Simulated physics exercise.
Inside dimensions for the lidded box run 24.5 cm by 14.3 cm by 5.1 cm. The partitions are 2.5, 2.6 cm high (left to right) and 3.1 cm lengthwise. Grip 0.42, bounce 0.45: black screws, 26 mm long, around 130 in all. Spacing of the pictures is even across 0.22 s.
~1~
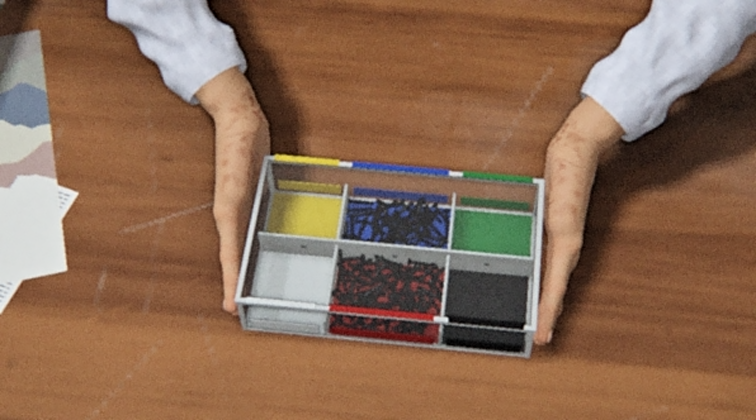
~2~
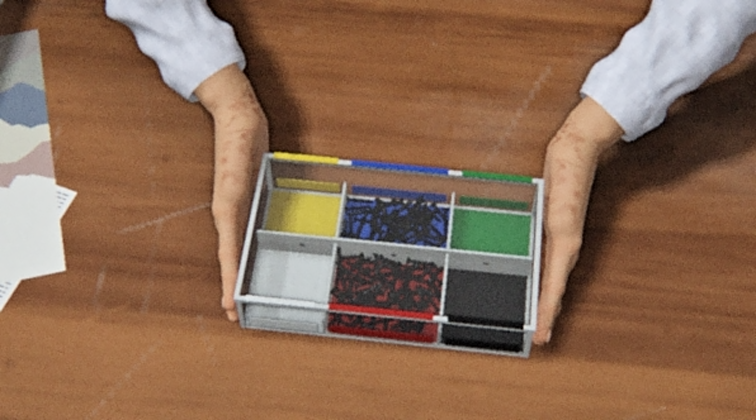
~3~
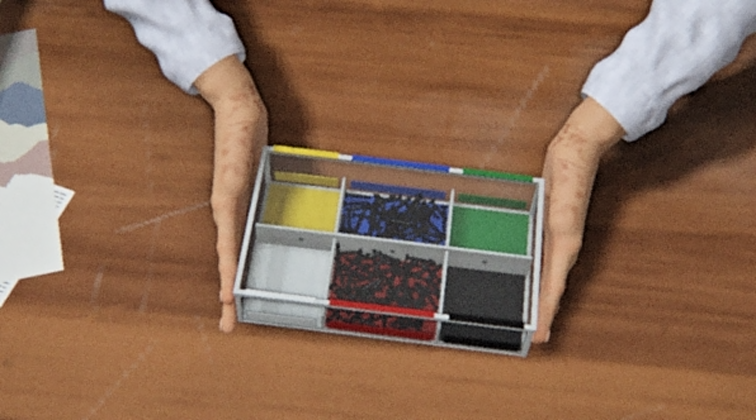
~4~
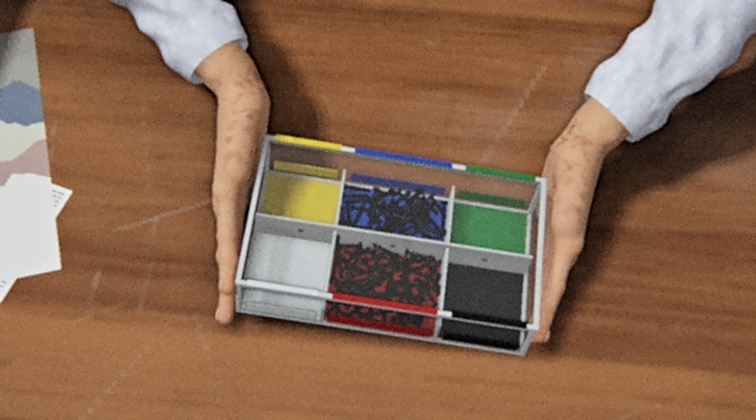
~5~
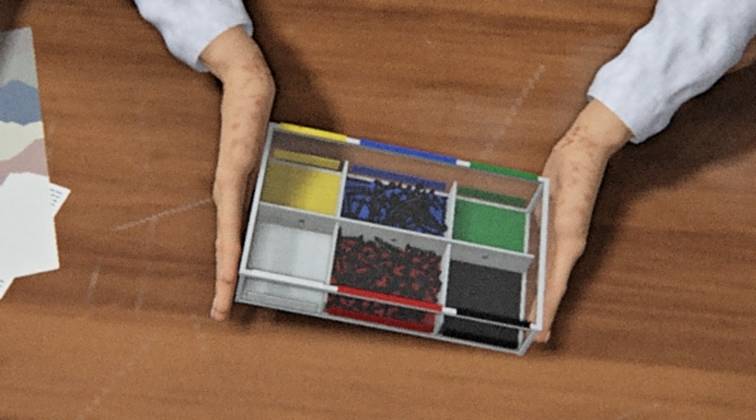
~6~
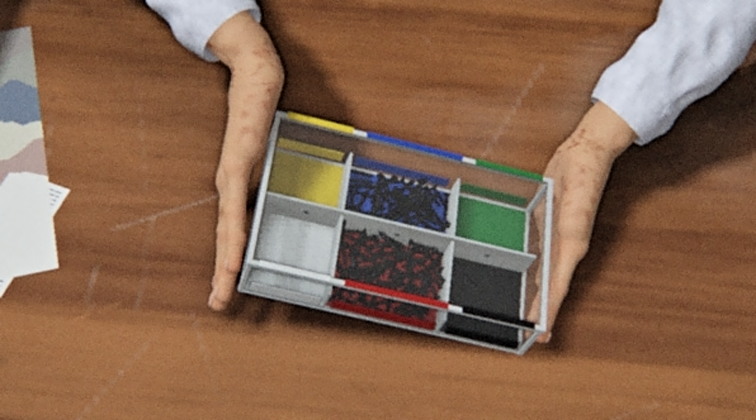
The clip opens on two hands holding a clear, divided box nearly level above a wooden table, with small dark pieces in its red and blue compartments. The left hand then gradually raises its side, tilting the box modestly toward the right front corner while the pieces remain in those compartments.
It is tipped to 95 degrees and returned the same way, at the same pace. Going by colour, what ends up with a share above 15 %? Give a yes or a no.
Red - no; blue - no; green - yes; yellow - no; white - no; black - yes.
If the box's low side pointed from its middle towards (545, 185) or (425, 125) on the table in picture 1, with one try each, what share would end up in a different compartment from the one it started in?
Near 50 and 40 per cent, in that order.
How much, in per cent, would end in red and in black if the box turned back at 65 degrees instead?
With that change, red ends at 50 percent while black ends at 10 percent.
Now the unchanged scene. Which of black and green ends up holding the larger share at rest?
Answer: Black.
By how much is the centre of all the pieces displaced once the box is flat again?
Displacement: Near 9.5 cm.
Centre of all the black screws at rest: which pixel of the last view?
About (500, 278).
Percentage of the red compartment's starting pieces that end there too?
My estimate is roughly 10 percent.
Then, 0.89 s after the last picture, tilt 95 degrees; red 35 %, blue 25 %, green 15 %, black 25 %.
Then, 1.48 s after the last picture, tilt 43 degrees; red 5 %, blue 5 %, green 40 %, black 55 %.
Then, 2.13 s after the last picture, tilt 0 degrees; red 5 %, blue 5 %, green 40 %, black 55 %.
In the end, red 5 %, blue 5 %, green 40 %, yellow 0 %, white 0 %, black 55 %.
